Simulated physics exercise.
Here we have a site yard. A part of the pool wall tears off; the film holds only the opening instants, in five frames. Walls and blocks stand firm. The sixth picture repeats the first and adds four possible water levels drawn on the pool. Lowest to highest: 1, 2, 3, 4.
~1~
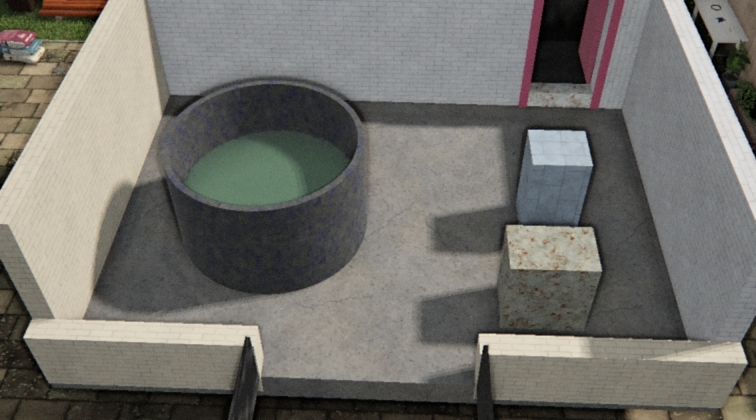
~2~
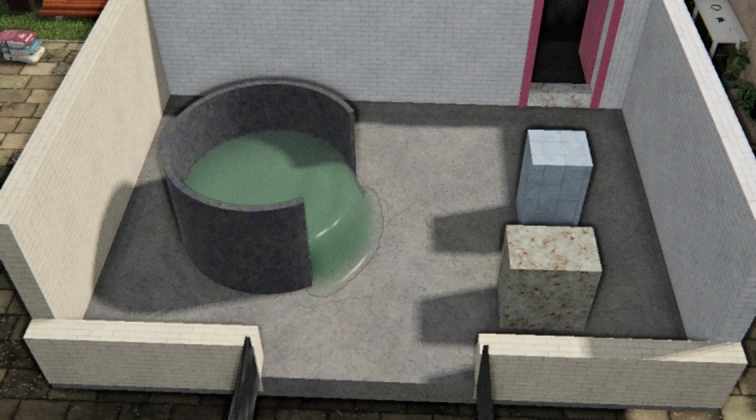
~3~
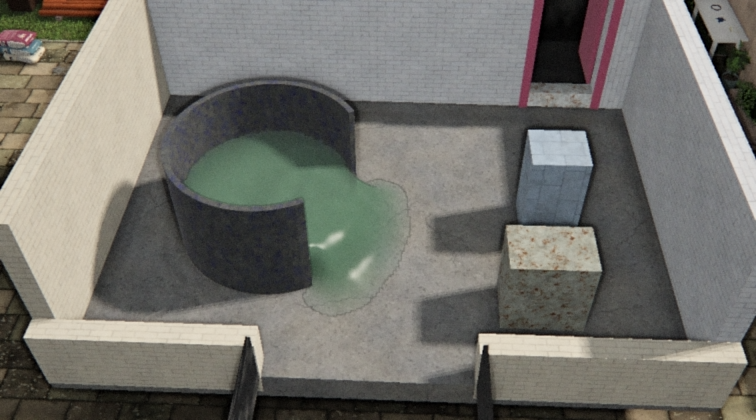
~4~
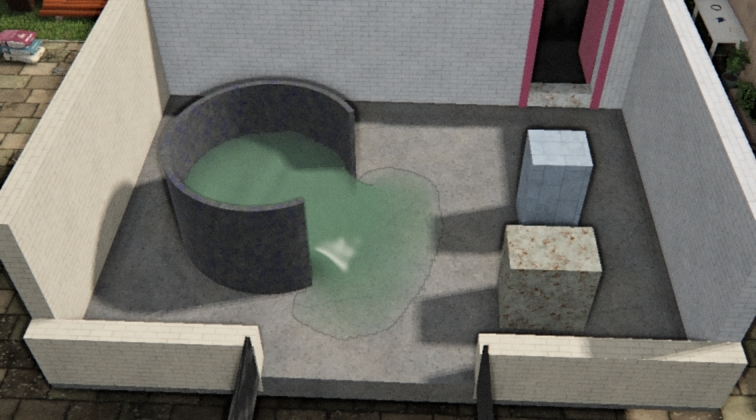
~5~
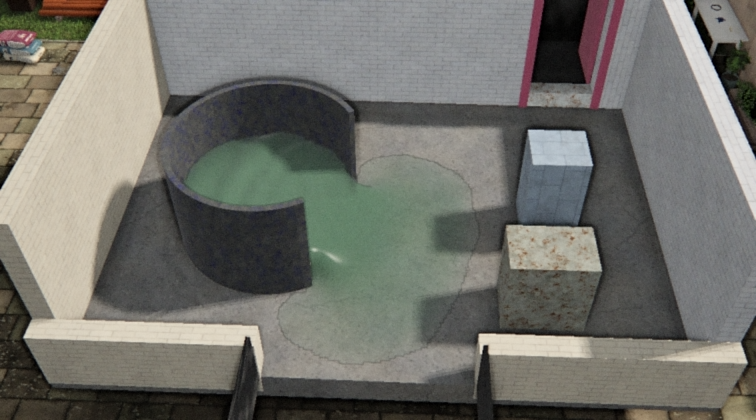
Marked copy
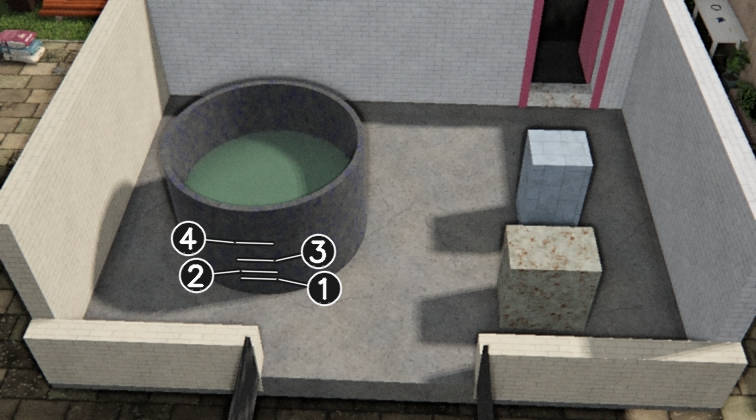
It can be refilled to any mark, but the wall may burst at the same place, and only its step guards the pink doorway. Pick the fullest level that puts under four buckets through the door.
Go for 4.
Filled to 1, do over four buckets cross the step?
No, not at all.
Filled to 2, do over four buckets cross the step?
No.
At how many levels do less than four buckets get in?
All of the four.
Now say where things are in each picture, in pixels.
In the first picture, water in the pool at rest, its middle at (270, 186); foot of the pink doorway at (558, 107); open gate at (368, 327).
In the second picture, front seen at (324, 273), 2 % of the ground wet.
In the third picture, front seen at (393, 186), 5 % of the ground wet.
In the fourth picture, front seen at (421, 181), 10 % of the ground wet.
In the fifth picture, front seen at (444, 172), 17 % of the ground wet.
On the marked copy, 1 at (259, 278); 2 at (258, 271); 3 at (256, 260); 4 at (253, 243); from the bottom up 1, 2, 3, 4.
For level 1, nothing gets over.
For level 2, nothing gets over.
For level 3, nothing gets over.
For level 4, a splash gets over, under a bucket.
